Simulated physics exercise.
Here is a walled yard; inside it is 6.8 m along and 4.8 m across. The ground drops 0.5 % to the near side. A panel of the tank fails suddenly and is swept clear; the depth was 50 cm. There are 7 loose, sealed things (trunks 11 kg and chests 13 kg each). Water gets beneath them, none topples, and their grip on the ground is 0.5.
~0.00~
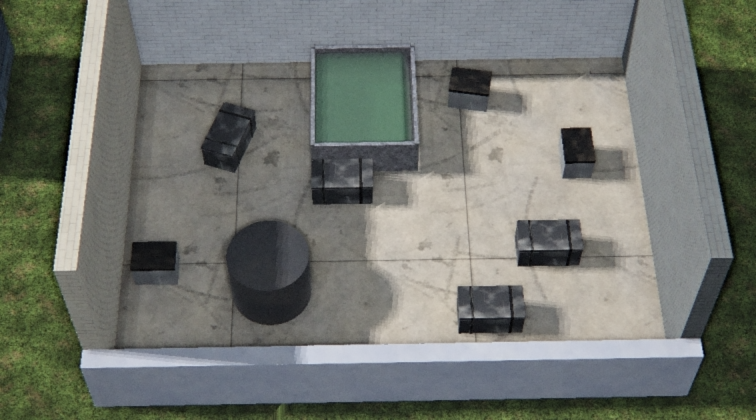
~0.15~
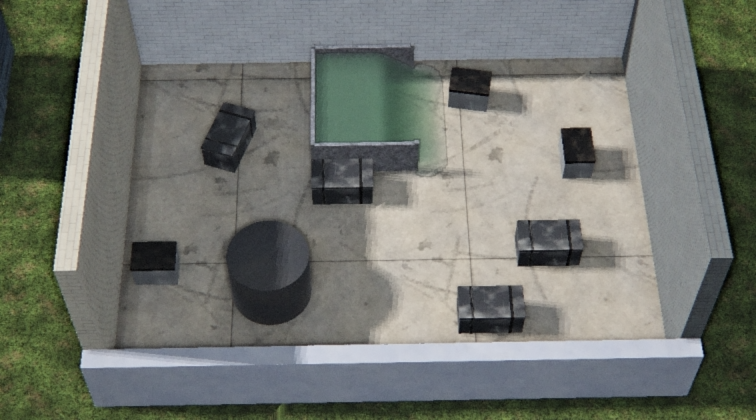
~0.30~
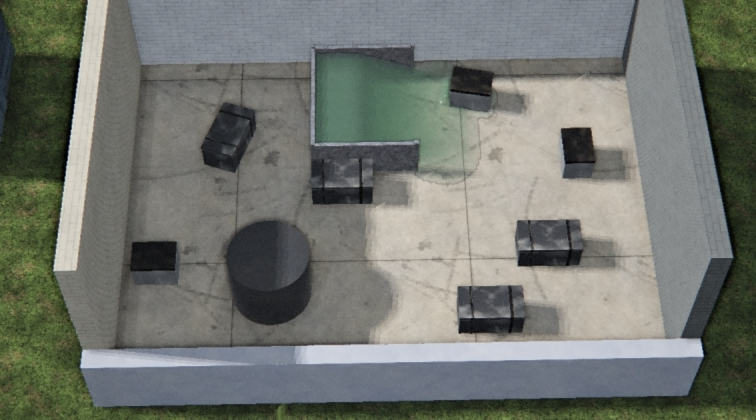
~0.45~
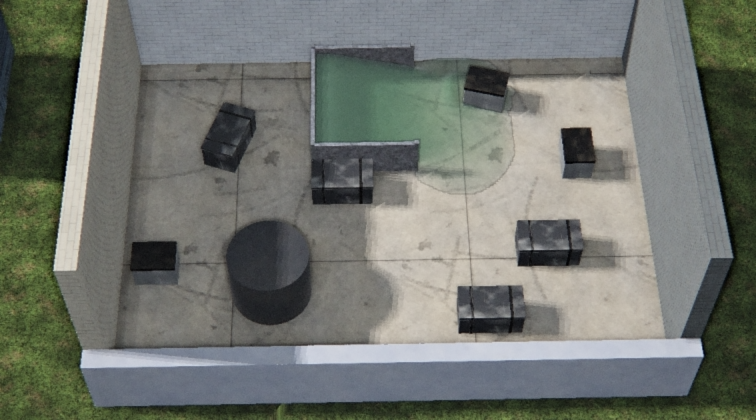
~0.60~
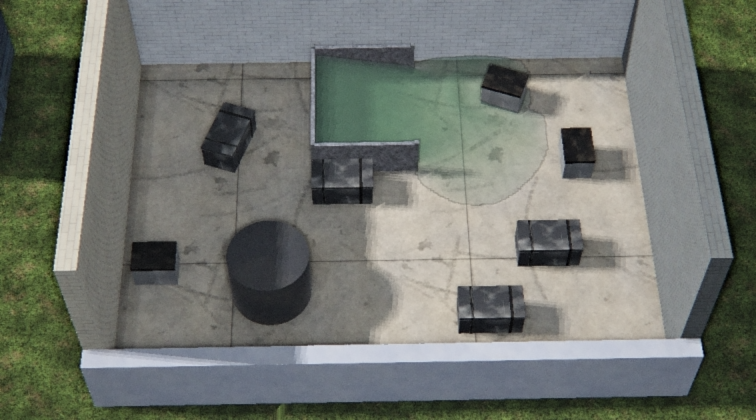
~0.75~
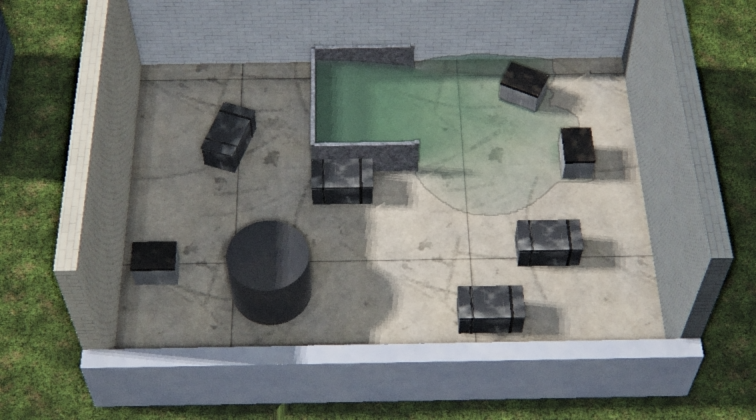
Green water spreads rightward from the open right side of a tank at the back of a walled yard, fanning over the concrete and pushing one dark box to the right, while the other boxes and a large cylinder stay still.
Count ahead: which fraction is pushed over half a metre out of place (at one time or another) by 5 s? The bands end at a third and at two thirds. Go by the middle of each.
Share: One to two thirds.
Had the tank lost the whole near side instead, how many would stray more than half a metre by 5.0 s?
Then 3.
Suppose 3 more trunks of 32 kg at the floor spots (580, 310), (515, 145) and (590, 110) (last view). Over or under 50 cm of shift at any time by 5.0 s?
In that order: More, over, past it.
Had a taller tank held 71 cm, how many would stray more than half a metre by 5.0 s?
In that case 4 of them.
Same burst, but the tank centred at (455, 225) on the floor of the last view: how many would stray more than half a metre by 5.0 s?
Then 4.
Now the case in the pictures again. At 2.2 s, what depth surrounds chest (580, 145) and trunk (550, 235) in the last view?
About 16 and 2 cm.
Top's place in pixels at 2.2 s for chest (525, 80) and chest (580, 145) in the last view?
Around (601, 48) and (633, 183).
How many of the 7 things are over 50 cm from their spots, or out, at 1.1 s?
1 of them.
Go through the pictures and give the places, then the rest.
In the first frame, a chest at (470, 80), on the bottom; a trunk at (491, 302), on the bottom; 2.1 m2 under water; 0 of 7 have shifted.
In the second frame, a chest at (470, 80) rests on the ground; a trunk at (491, 302), on the bottom; water covers 2.9 m2; 0 of 7 have shifted.
In the third frame, a chest at (472, 80), on the bottom; a trunk at (491, 302), on the bottom; water covers 3.7 m2; 0 of 7 have shifted.
In the fourth frame, a chest at (487, 80) rests on the ground, 22 cm from its start; a trunk at (491, 302), on the bottom; water covers 4.6 m2; 1 of 7 have shifted.
In the fifth frame, a chest at (505, 80) rests on the ground, 47 cm from its start; a trunk at (491, 302), on the bottom; water covers 5.7 m2; 1 of 7 have shifted.
In the sixth frame, a chest at (525, 79), on the bottom, 74 cm from its start; a trunk at (491, 302) rests on the ground; 6.7 m2 under water; 1 of 7 have shifted.
After 1.1 s 1 of 7 are over 50 cm from their spots; 0 afloat.
After 2.2 s 2 of 7 are over 50 cm from their spots; 2 afloat.
After 3.5 s 2 of 7 are over 50 cm from their spots; 2 afloat.
After 5.0 s 4 of 7 are over 50 cm from their spots, and 4 have been at some point; 4 afloat.
